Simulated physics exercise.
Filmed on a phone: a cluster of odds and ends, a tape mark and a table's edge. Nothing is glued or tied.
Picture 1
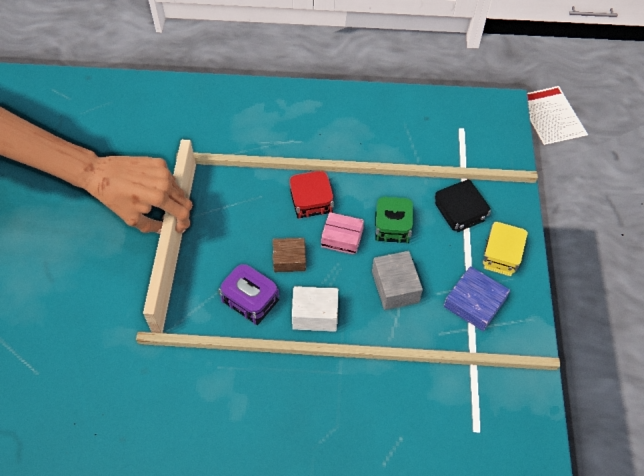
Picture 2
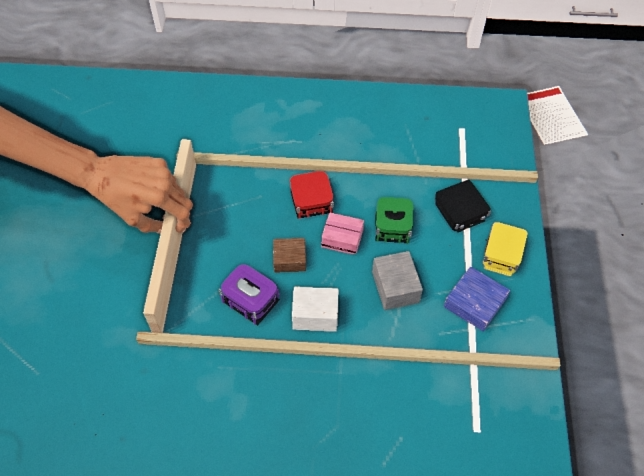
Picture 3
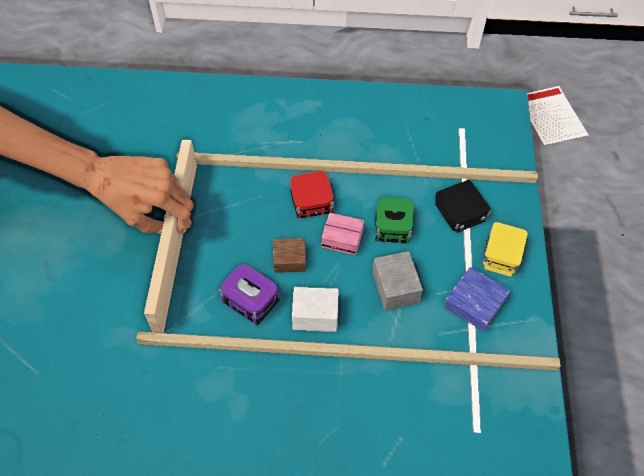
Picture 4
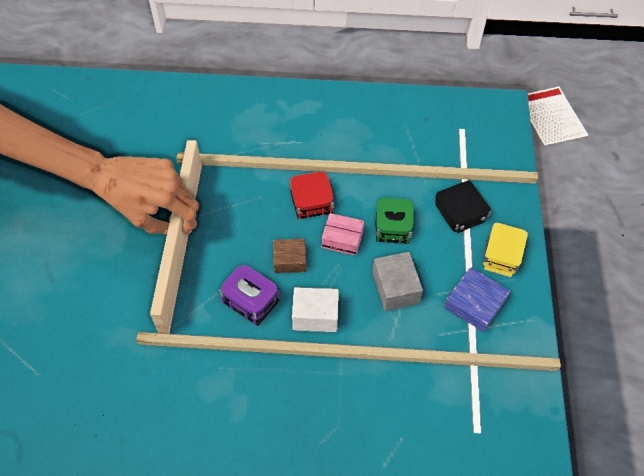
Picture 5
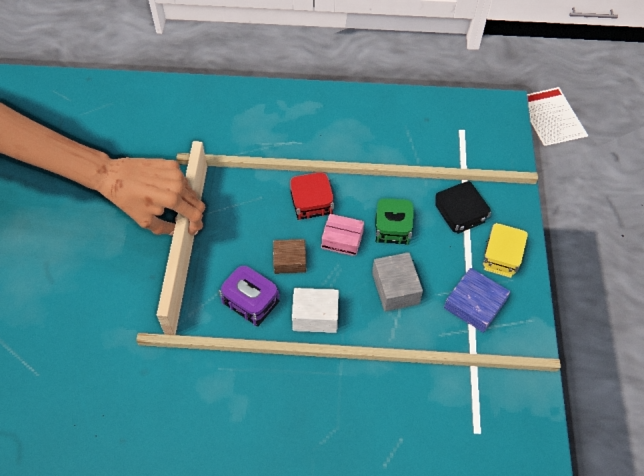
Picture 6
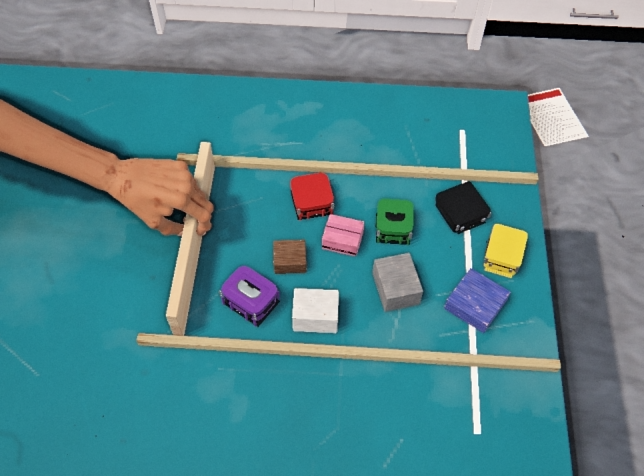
On a teal table, a hand slides a wooden board slightly right toward scattered blocks.
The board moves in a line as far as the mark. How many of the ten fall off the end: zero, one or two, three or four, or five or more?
Here the number that fall off is one or two.
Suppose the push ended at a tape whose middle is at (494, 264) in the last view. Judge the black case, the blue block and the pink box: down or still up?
The black case is lost, the blue block is lost, the pink box is kept.
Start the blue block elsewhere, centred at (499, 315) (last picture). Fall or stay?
It survives.
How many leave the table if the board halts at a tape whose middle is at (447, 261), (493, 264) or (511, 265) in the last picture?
Down on the floor: 0, 4 and 5.
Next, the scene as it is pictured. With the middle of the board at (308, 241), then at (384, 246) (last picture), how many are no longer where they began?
The counts are 4 and 9.
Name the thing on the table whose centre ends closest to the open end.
It is the blue block.
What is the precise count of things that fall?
The count is 1.
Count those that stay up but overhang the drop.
That would be 3.
Early on, none off yet; yellow case at rest near (505, 251); blue block at rest near (477, 300); black case at rest near (462, 208).
A while later, none off yet; yellow case at rest near (505, 251); blue block travelled a little near (494, 307); black case travelled a little near (474, 206).
Finally, the number that fall off is one or two; lost, yellow case.
